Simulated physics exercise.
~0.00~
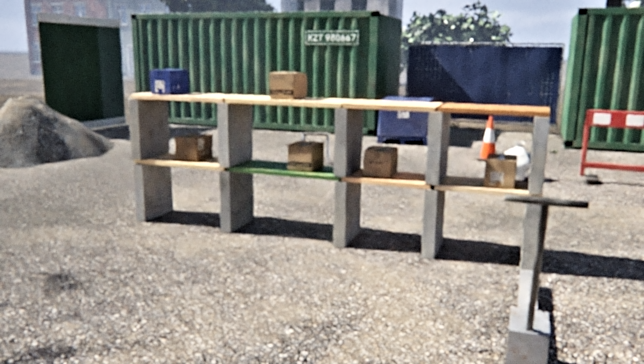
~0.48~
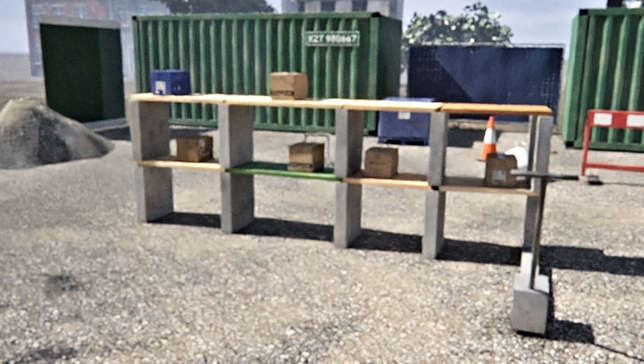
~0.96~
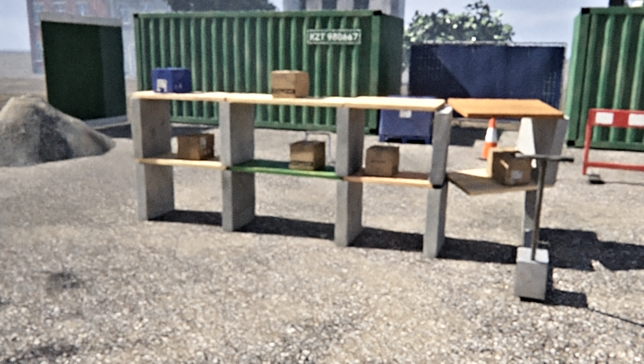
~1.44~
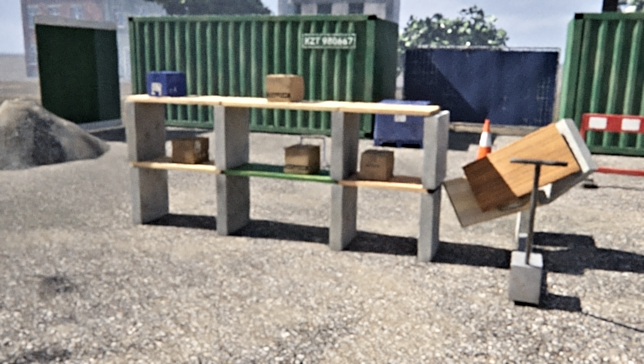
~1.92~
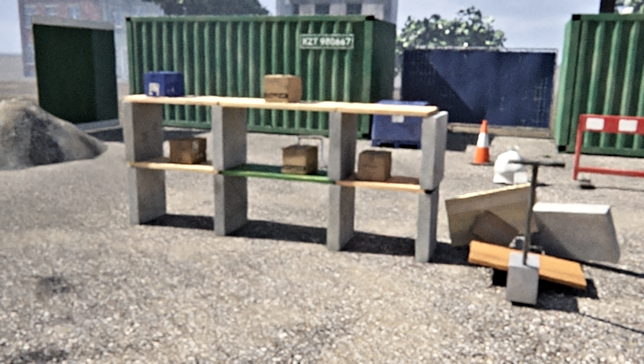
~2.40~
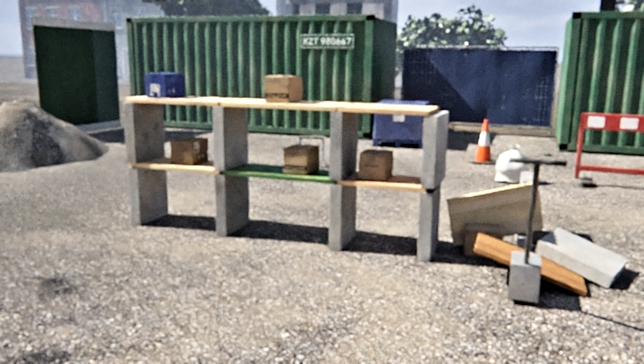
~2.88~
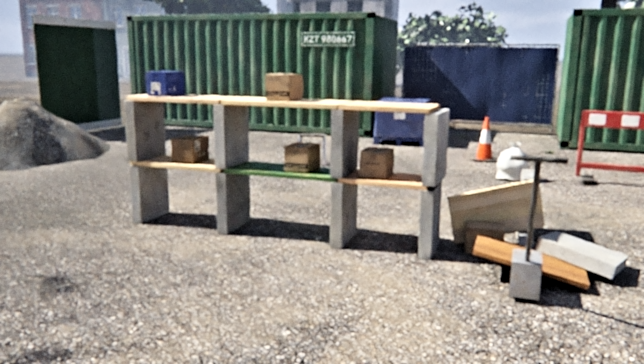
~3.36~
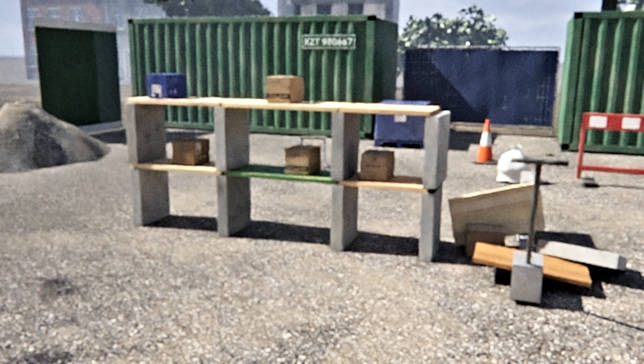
Right end bay of makeshift block-and-board shelving tipping over and collapsing as a jack pushes in, the other three bays staying upright.
